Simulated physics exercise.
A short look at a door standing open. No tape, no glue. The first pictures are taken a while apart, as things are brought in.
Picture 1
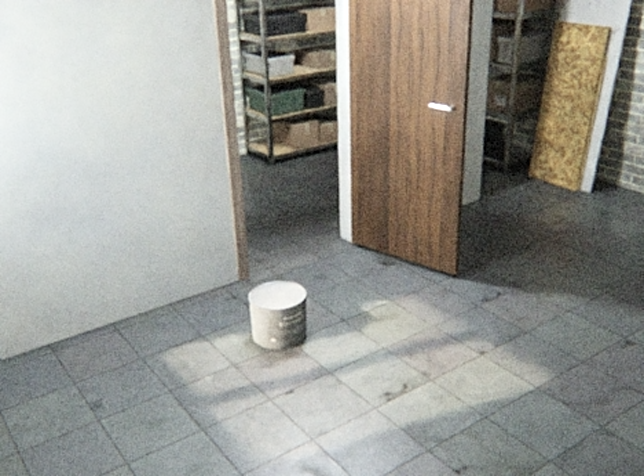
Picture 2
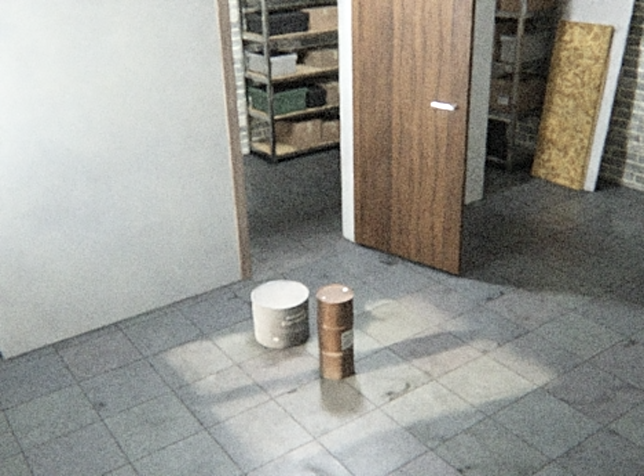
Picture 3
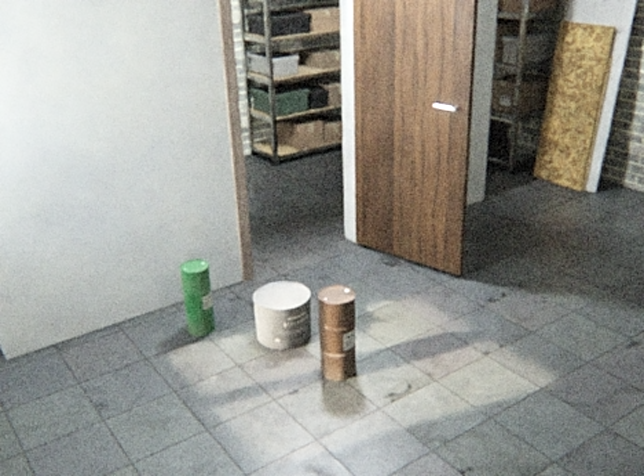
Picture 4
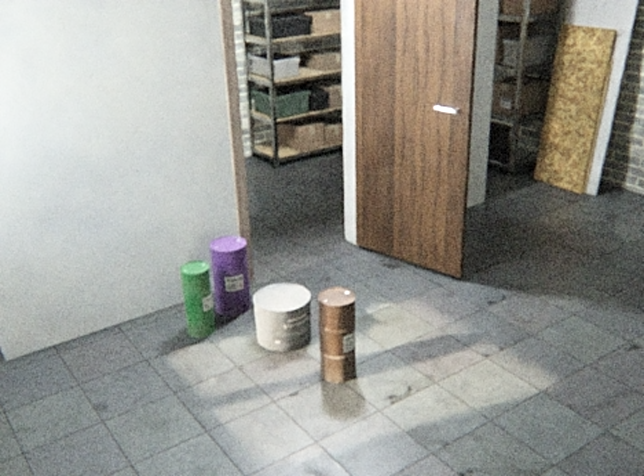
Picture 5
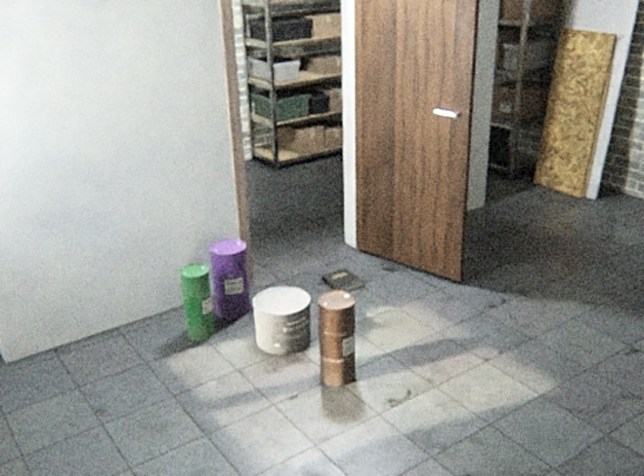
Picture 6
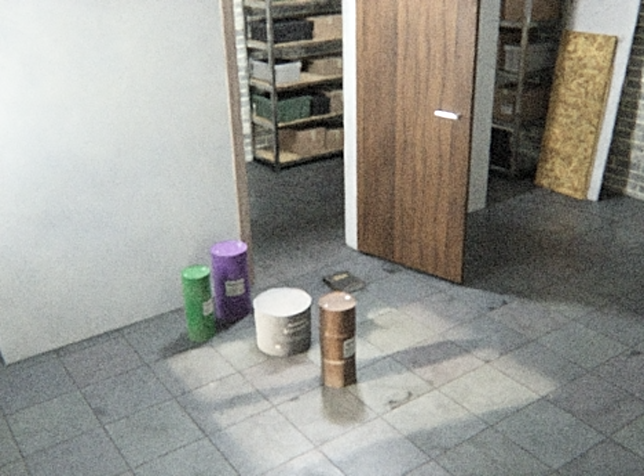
In the video, a wooden door stands open and still behind a pale grey pail, as a brown canister, a green one, a purple one and finally a dark, flat object appear in turn on the tiled floor.
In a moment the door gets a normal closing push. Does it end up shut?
The door shuts.
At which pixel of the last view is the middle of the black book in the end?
Around (264, 259).
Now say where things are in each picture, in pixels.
The first frame shows door wide open and still; grey pail (279, 315).
The second frame shows door wide open and still.
The third frame shows door wide open and still; grey pail (283, 315); brown canister (338, 333).
The fourth frame shows door wide open and still; purple canister (231, 276); green canister (198, 299).
The fifth frame shows door wide open and still; grey pail (283, 320); brown canister (337, 339).
The sixth frame shows door wide open and still; black book (344, 282); purple canister (232, 280).
Then, 0.90 s on from there, door 70° open.
Then, 1.30 s on from there, door 41° open; black book shifted about its own width near (319, 280).
Then, 1.60 s on from there, door 18° open; black book shifted well along near (290, 273).
Then, 1.80 s on from there, door 2° open; black book shifted well along near (275, 265).
In the end, door 0° open; moved from the start, black book; the other 4 unmoved. At the end, from the last picture's camera, black book near (265, 259).
